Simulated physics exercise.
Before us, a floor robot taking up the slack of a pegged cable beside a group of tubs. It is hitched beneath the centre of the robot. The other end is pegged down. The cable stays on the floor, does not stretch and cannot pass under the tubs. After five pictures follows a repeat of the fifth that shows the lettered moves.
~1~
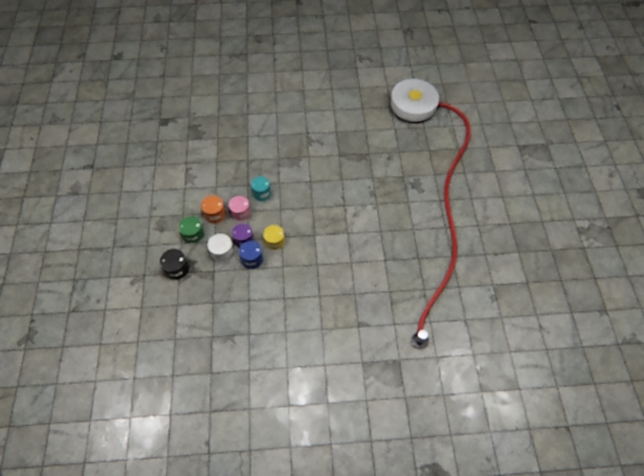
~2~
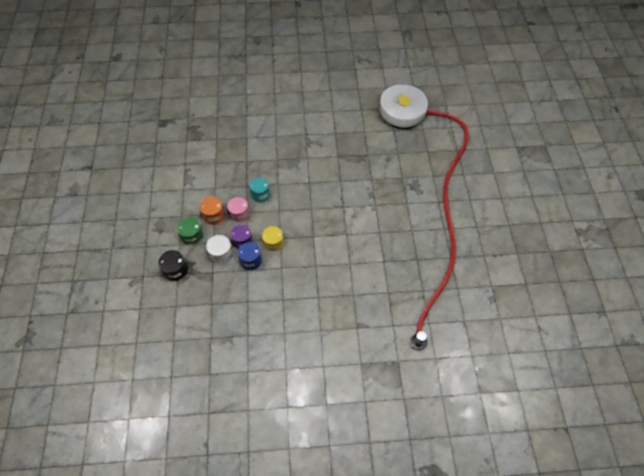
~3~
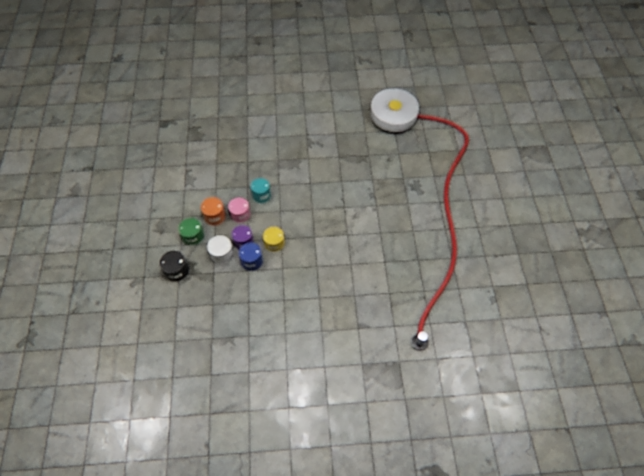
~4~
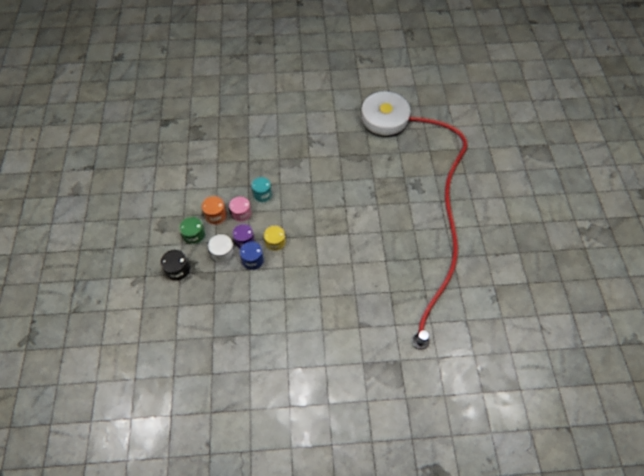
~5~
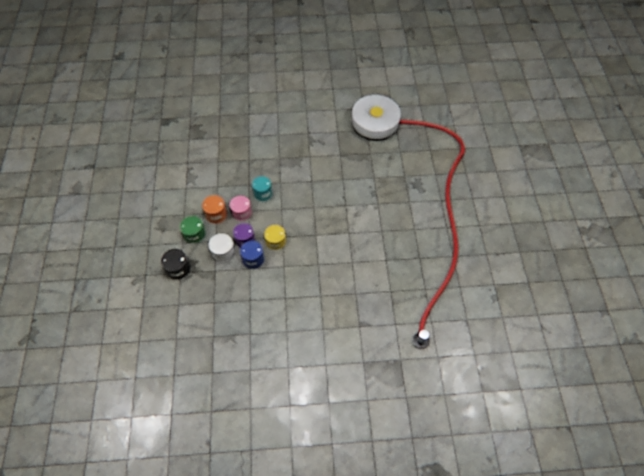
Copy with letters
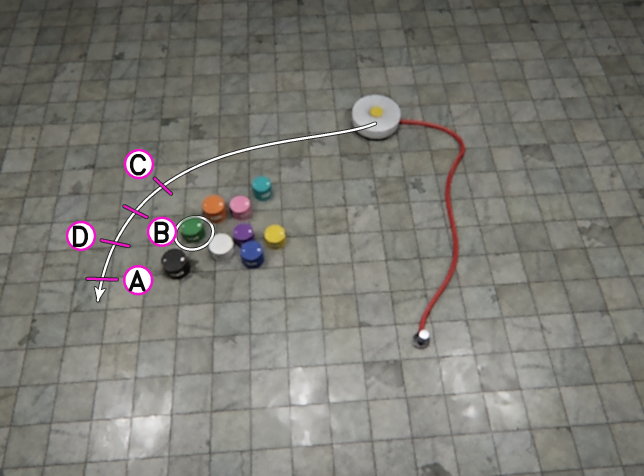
In the video, a round white floor robot with a red cable attached moves slowly a short way left and slightly down across grey tiles, bending the cable's upper part, while the pegged end and the nearby coloured tubs stay still.
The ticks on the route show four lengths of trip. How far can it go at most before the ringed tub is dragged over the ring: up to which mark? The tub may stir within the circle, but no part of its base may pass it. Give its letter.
Mark D.
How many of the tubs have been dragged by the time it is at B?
One.
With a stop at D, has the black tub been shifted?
No.
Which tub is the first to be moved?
The turquoise one.
On the copy, A at (102, 279); B at (135, 212); C at (163, 186); D at (115, 243); the ring at (194, 233); the route from (375, 124) via (206, 162) to (98, 301).
On D. First, robot (276, 137); green tub (193, 229).
Then, robot (175, 172); green tub (193, 229).
Finally, robot (112, 238); green tub (192, 230); orange tub (212, 219); pink tub (234, 218); turquoise tub (253, 220); the green tub is still in its ring.
By contrast, A drags the ringed tub to (187, 246); B is safe but short; C is safe but short.
